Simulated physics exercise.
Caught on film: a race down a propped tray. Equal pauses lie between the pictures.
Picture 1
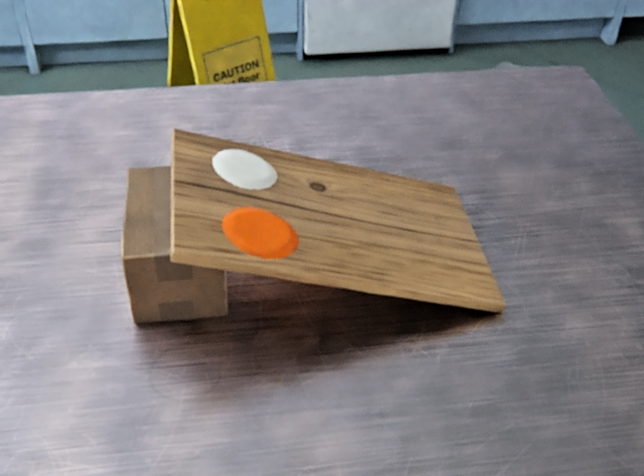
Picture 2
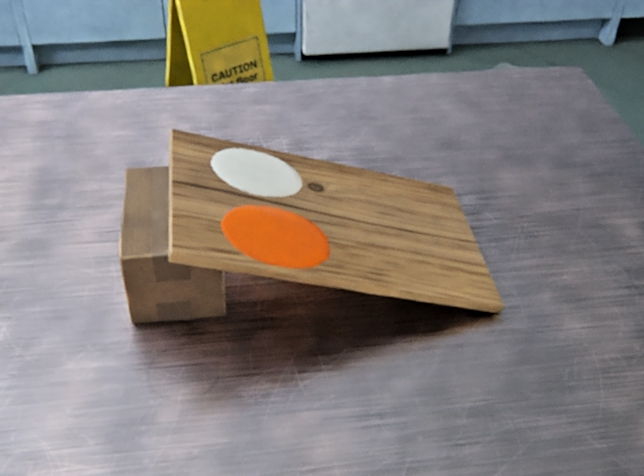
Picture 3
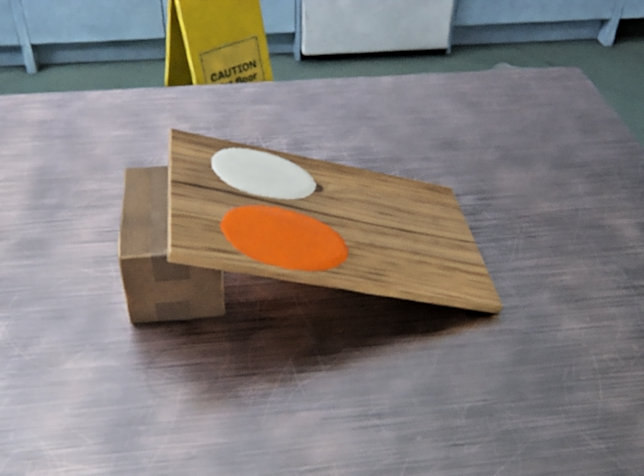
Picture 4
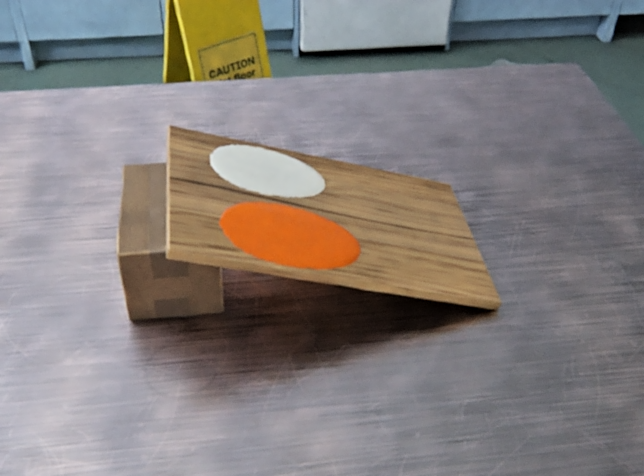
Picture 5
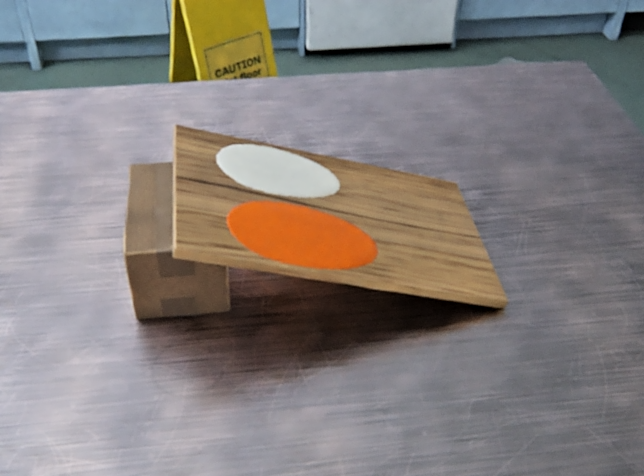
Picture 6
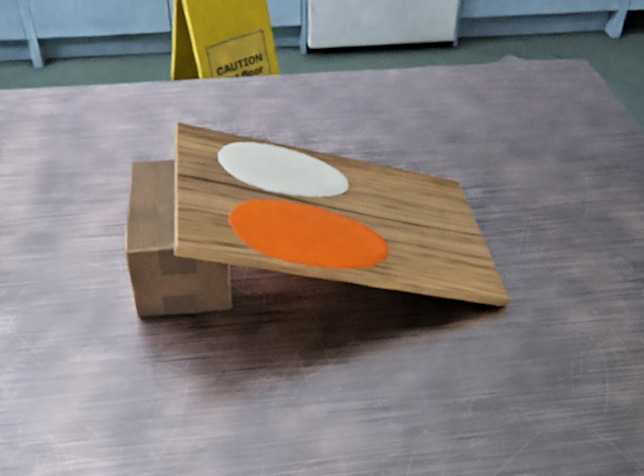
Orange and white puddles of glaze spread slowly down a tilted wooden board propped on a cardboard box, stretching into long ovals toward the right, with the orange one reaching a little farther than the white.
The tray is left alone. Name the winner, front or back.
The front one gets there first.
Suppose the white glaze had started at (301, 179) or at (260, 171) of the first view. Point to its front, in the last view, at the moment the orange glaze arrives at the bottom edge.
One: (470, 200). Two: (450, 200).
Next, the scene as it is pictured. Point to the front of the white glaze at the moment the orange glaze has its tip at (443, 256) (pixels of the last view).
Near (392, 190).
Soon after, the orange glaze is three quarters of the way down; the white glaze is three quarters of the way down.
Later, the orange glaze is close to the edge; the white glaze is three quarters of the way down.
In the end, the orange glaze is at the low edge; the white glaze is close to the edge.
